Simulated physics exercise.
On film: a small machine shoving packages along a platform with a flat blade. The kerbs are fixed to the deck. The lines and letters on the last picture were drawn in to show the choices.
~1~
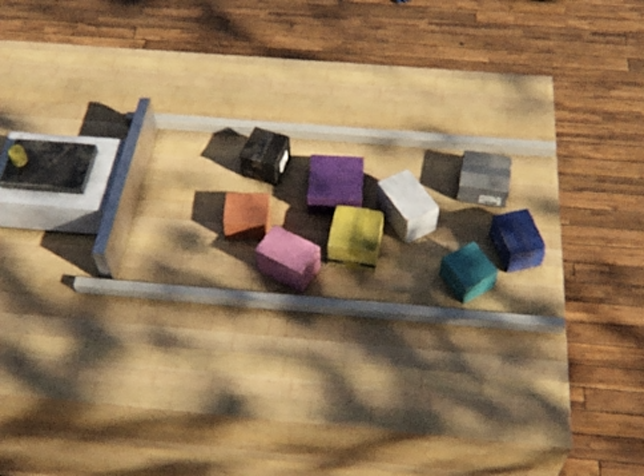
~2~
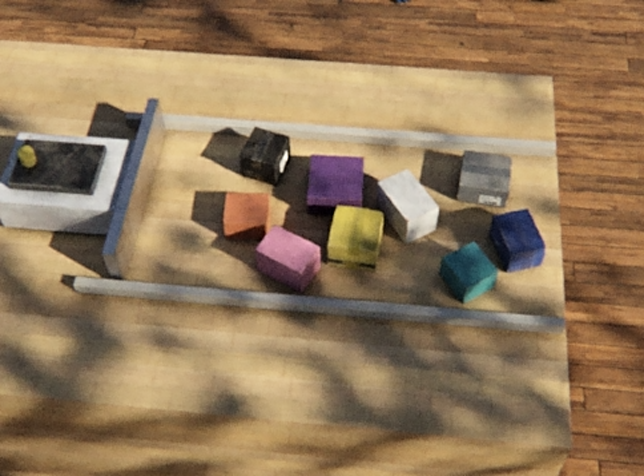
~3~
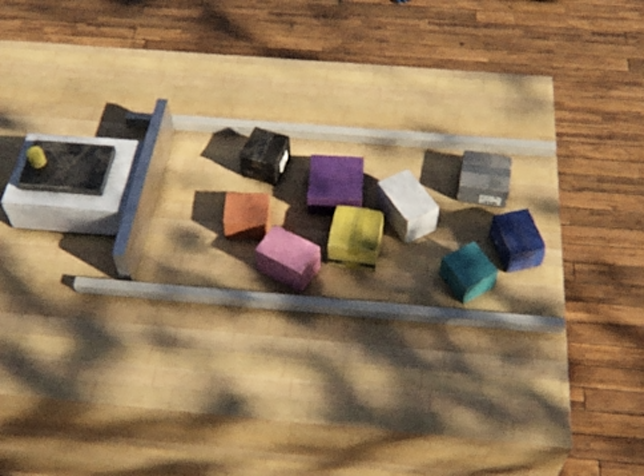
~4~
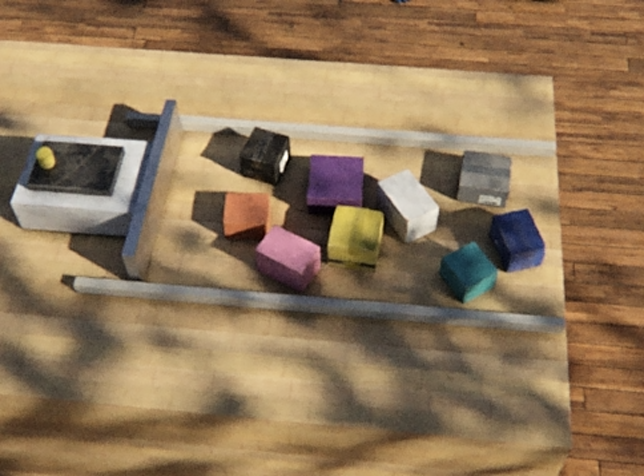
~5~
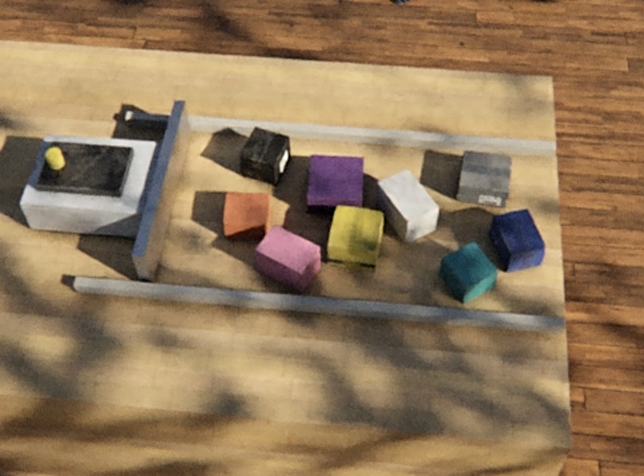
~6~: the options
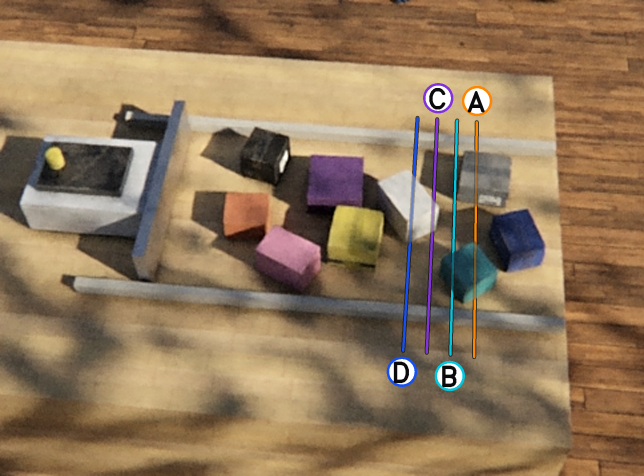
On a wooden platform, a small machine slides its flat blade right toward scattered colourful boxes.
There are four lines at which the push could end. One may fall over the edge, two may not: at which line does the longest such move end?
Stop at C.
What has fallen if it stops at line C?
It is the blue box.
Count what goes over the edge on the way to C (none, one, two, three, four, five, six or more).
In all, one.
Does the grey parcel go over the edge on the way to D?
No.
On the copy, A at (476, 229); B at (454, 227); C at (432, 225); D at (411, 224).
On C. First, robot (188, 175); black box (292, 157); orange crate (284, 220).
Then, robot (287, 183); grey parcel (503, 175); white crate (478, 214).
Finally, robot (360, 189); blue box over the edge; grey parcel (550, 170); one fallen.
By contrast, A drops three; B drops three; D is within the limit but short.
